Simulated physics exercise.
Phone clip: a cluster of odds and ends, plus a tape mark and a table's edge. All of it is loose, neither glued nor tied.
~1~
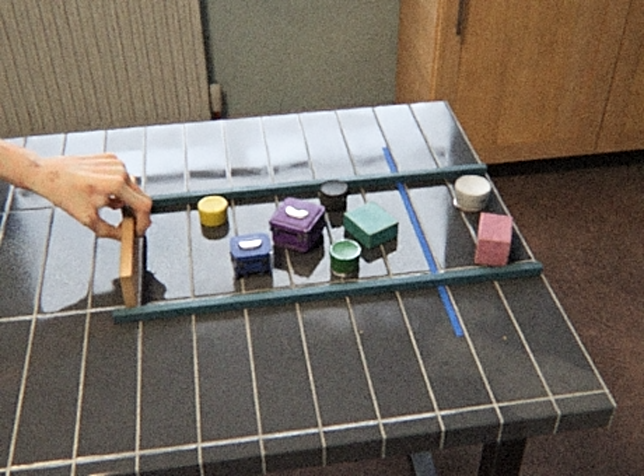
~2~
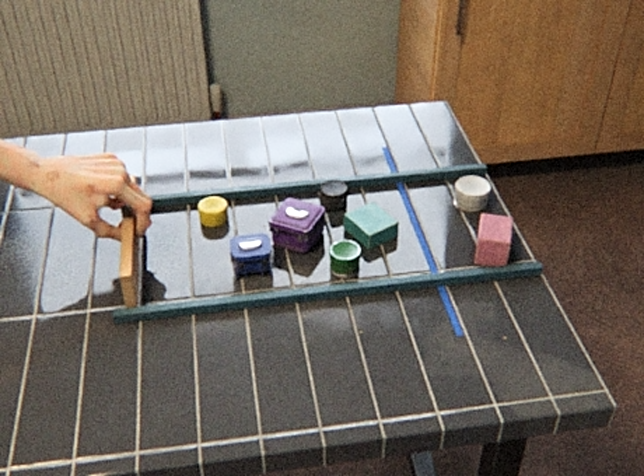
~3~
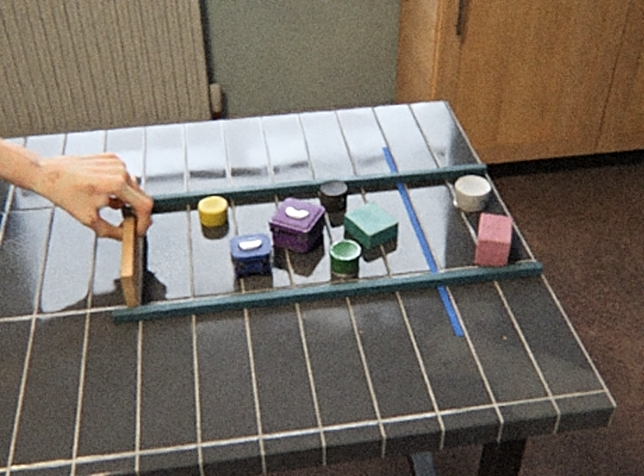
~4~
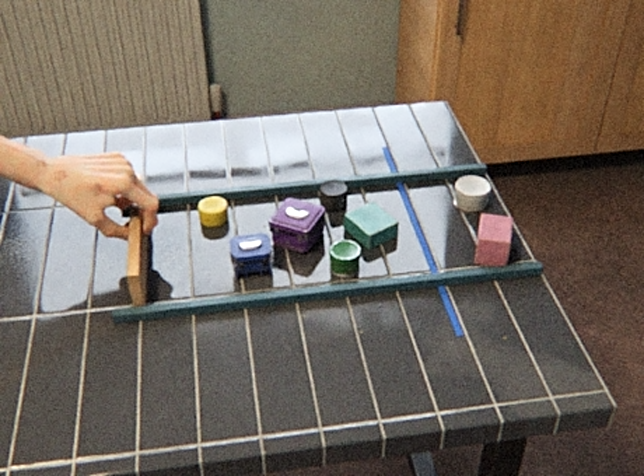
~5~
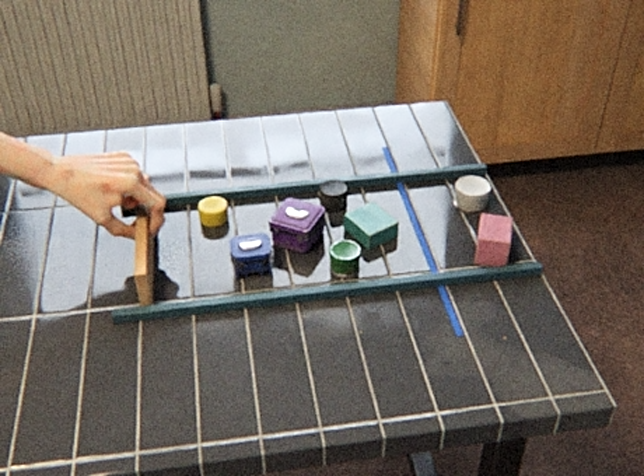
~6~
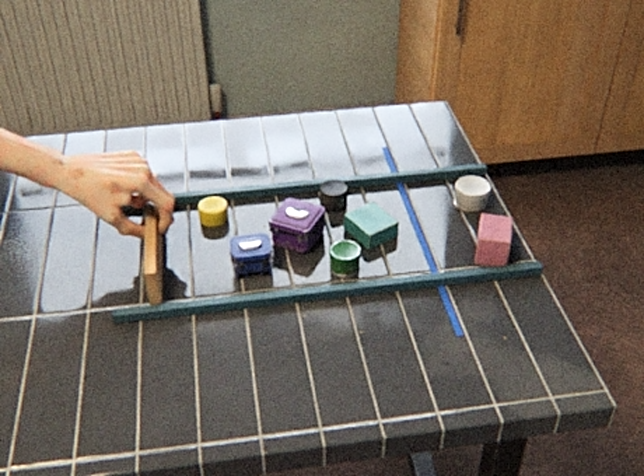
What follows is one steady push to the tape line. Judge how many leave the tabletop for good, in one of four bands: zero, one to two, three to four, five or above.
That falls in the band zero.
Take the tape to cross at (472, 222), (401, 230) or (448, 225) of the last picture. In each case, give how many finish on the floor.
Tallies in the order asked: 4, 0, 1.
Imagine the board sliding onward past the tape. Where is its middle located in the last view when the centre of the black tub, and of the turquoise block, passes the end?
The middle is at (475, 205) when it's the black tub, and at (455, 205) when it's the turquoise block.
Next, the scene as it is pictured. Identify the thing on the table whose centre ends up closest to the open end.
It's the pink block that ends nearest.
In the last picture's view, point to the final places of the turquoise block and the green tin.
Looks like one lands around (476, 218), and the other around (482, 246).
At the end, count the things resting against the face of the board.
Contact count: 3.
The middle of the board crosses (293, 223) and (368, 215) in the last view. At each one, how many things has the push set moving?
At the first spot 4, then 6.
Soon after, none off yet; white tin at rest near (472, 195); pink block at rest near (494, 240); turquoise block at rest near (371, 225).
At rest, the number that fall off is zero.
